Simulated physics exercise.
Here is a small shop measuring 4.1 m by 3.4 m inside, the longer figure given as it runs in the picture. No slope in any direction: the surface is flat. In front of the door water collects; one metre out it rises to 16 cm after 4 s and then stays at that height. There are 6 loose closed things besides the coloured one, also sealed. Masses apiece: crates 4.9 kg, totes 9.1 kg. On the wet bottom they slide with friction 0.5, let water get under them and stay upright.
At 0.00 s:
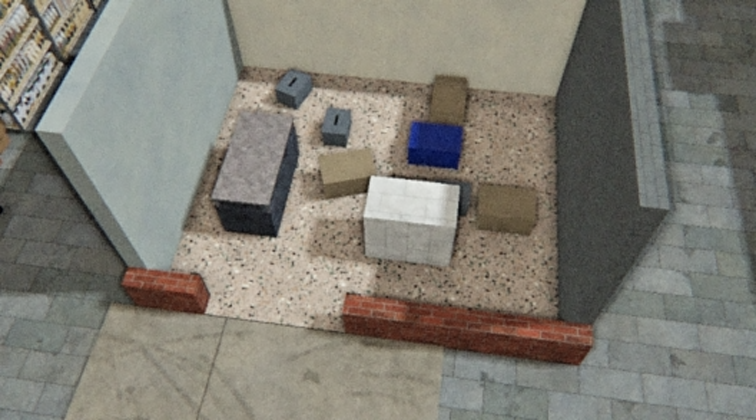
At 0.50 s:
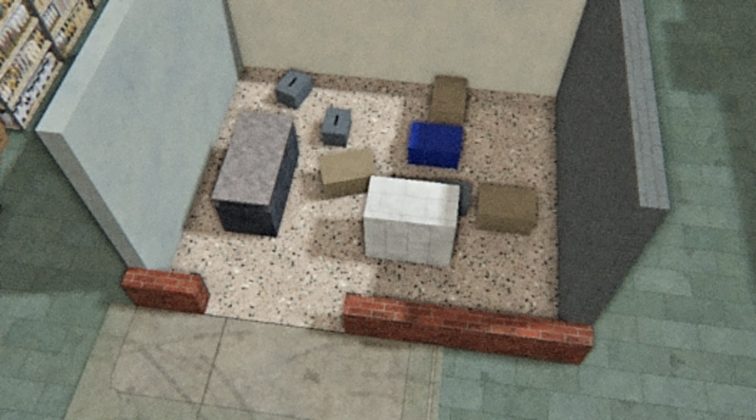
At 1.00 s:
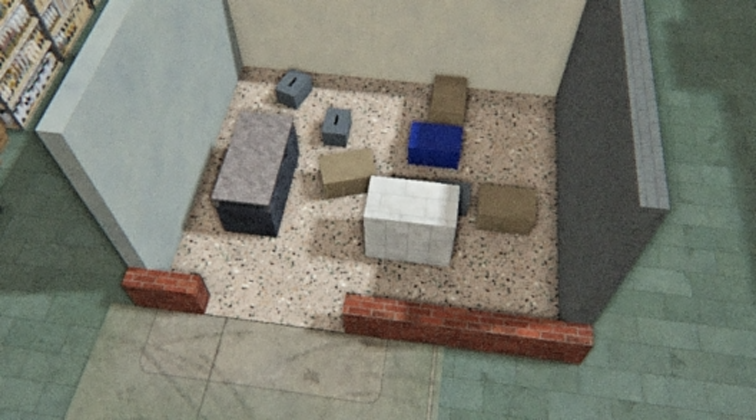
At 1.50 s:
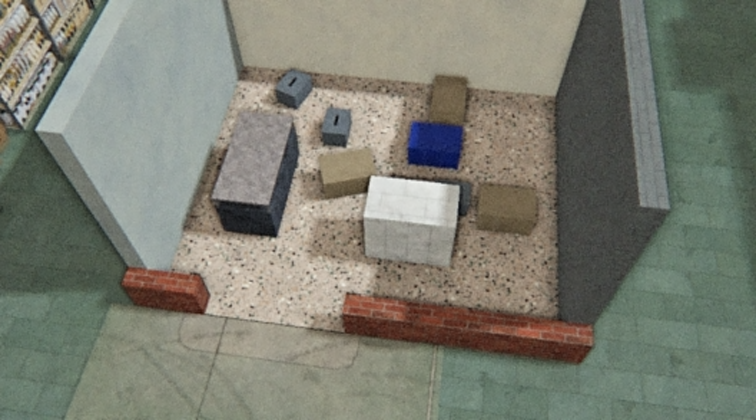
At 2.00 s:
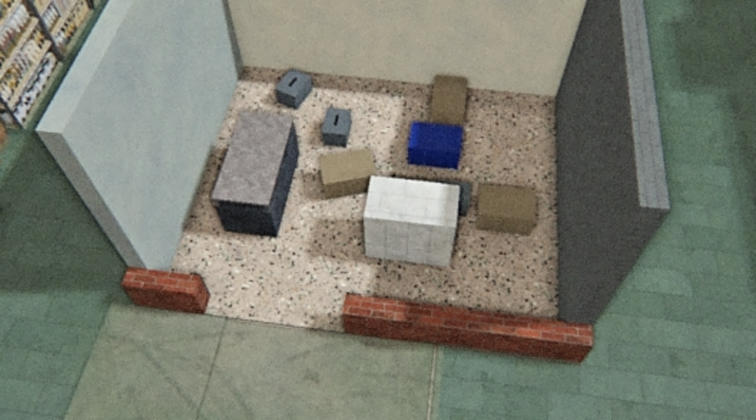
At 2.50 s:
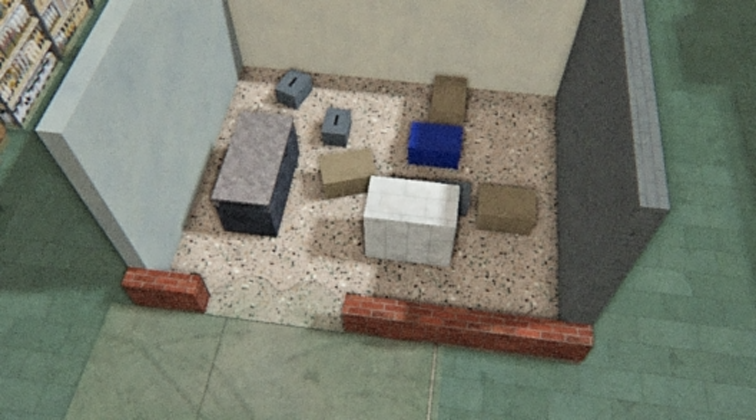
Greenish water spreading over the grey paving around a small open-topped shop, then reaching the doorway, while the boxes inside stay still.
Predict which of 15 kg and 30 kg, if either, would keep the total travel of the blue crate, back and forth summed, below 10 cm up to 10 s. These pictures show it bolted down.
Winning option: The lighter.
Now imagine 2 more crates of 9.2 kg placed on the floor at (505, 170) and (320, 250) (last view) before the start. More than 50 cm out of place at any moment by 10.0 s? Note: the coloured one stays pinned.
Those two come out inside the line and over the line, in that order.
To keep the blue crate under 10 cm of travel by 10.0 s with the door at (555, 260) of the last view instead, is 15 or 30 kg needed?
The big mass is needed.
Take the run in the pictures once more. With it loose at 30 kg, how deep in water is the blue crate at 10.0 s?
4 cm, roughly.
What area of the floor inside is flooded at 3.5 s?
Close to 1.5 m2, I'd say.
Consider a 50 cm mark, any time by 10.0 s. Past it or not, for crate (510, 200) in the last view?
Result: Threshold not reached.
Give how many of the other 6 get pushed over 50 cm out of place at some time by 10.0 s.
The count comes to 4.
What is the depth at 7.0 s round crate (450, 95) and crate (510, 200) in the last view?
Some 3 cm at the first, some 1 cm at the second.
After 3.5 s the blue crate would be 0 cm from its start with 15 kg and 0 cm from its start with 30 kg; 0 cm of water round it then.
After 4.5 s the blue crate would be 0 cm from its start with 15 kg and 0 cm from its start with 30 kg; 0 cm of water round it then.
After 7.0 s the blue crate would be 0 cm from its start with 15 kg and 0 cm from its start with 30 kg; 3 cm of water round it then.
After 10.0 s the blue crate would be 0 cm from its start with 15 kg and 0 cm from its start with 30 kg; 4 cm of water round it then.
